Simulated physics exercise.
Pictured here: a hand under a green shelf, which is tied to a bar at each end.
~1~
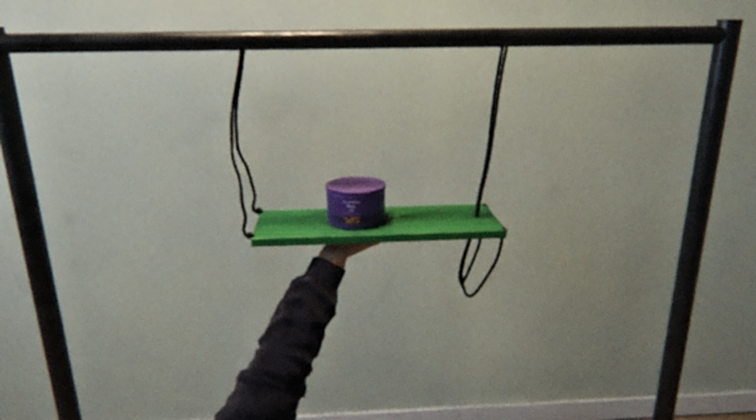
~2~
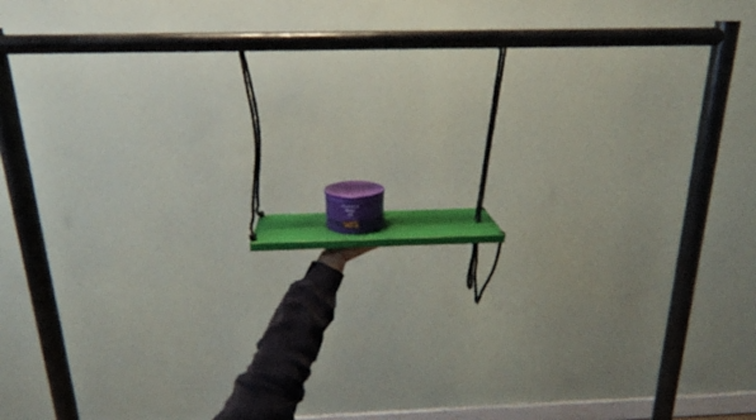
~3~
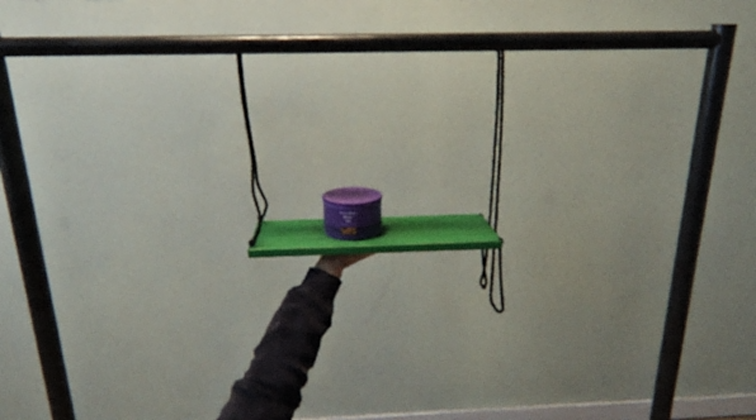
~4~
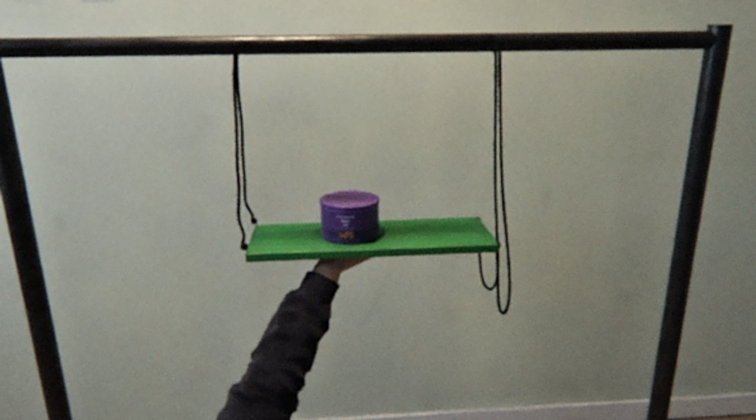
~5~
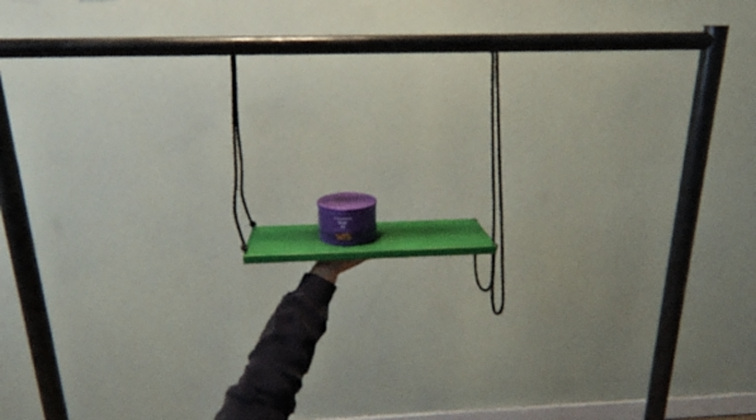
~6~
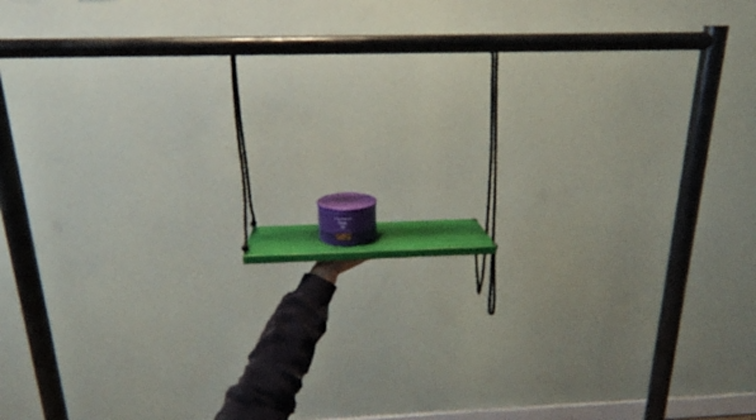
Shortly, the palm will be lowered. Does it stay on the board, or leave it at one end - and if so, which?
It leaves at the right end.
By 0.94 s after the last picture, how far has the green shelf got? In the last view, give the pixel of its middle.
Position at that time: (364, 306).
Then, 0.42 s later than the last view, board tipped 30° down to the right; tub sliding near (437, 330).
Then, 0.94 s later than the last view, board tipped 44° down to the right; tub on the floor.
Then, 1.46 s later than the last view, board tipped 43° down to the right; tub on the floor.
Finally, board tipped 41° down to the right; tub on the floor. The purple tub goes off on the right.
